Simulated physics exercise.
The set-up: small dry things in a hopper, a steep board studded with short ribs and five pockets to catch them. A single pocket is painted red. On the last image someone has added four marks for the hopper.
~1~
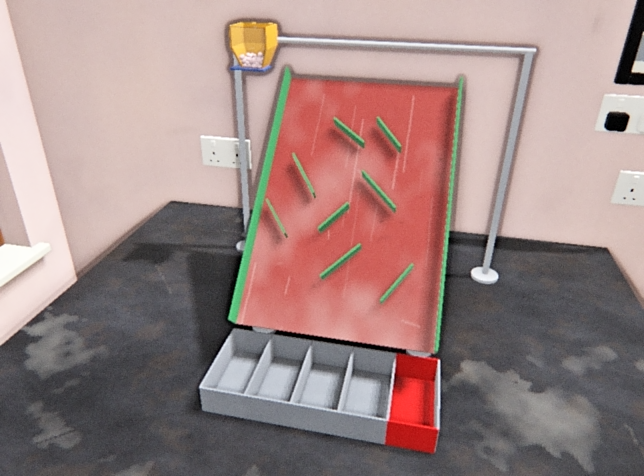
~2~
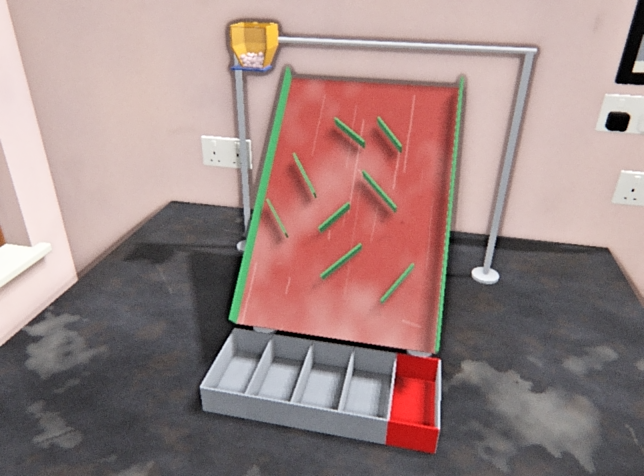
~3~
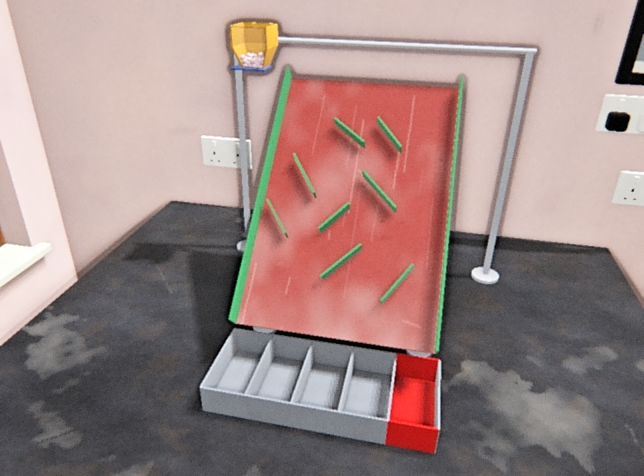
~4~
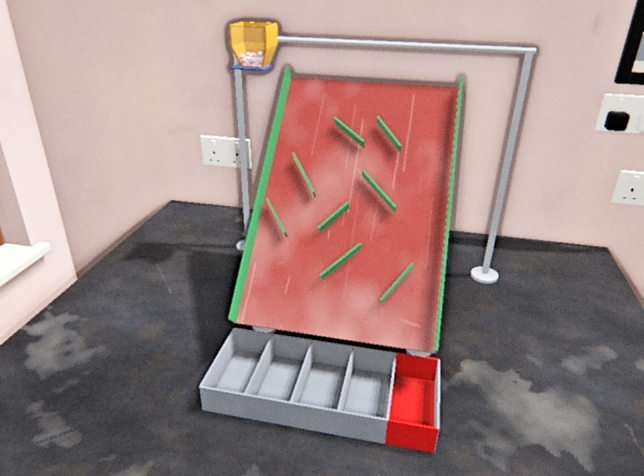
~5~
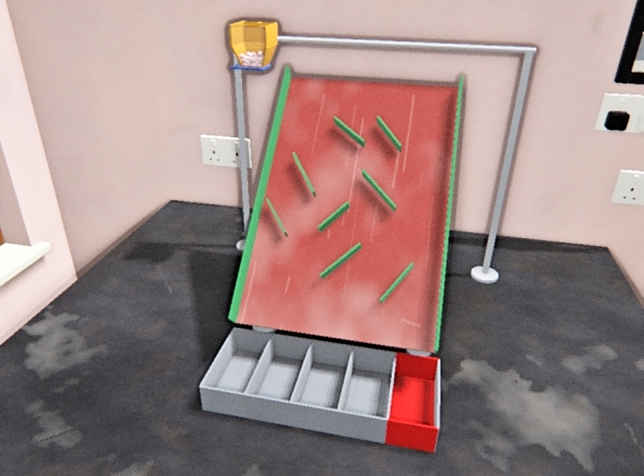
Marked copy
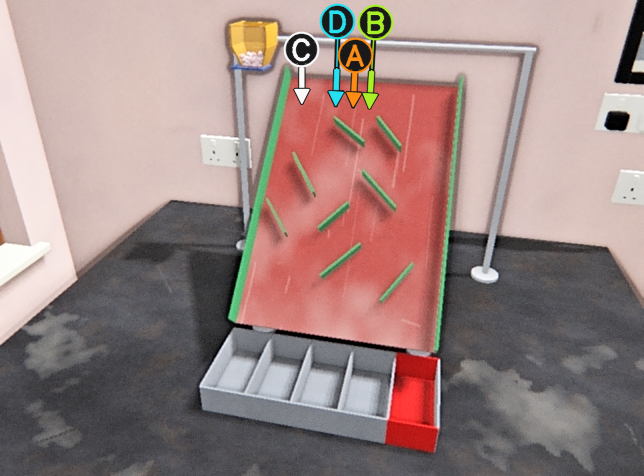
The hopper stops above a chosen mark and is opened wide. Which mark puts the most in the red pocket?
Take B.
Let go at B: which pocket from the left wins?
The fifth from the left.
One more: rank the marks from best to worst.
Best to worst: B, A, D, C.
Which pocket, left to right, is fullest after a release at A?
The fifth.
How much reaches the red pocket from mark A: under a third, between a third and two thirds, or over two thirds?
It is between a third and two thirds.
On the marked copy, mark A meets the board at (353, 101); mark B meets the board at (369, 103); mark C meets the board at (301, 98); mark D meets the board at (335, 100).
With A, roughly half in the red pocket, roughly a quarter in other pockets, roughly a quarter outside the box.
With B, roughly two thirds in the red pocket, roughly a quarter in other pockets, about a tenth outside the box.
With C, not one piece in the red pocket, the larger part in other pockets, roughly a quarter outside the box.
With D, about a tenth in the red pocket, roughly two thirds in other pockets, roughly a quarter outside the box.
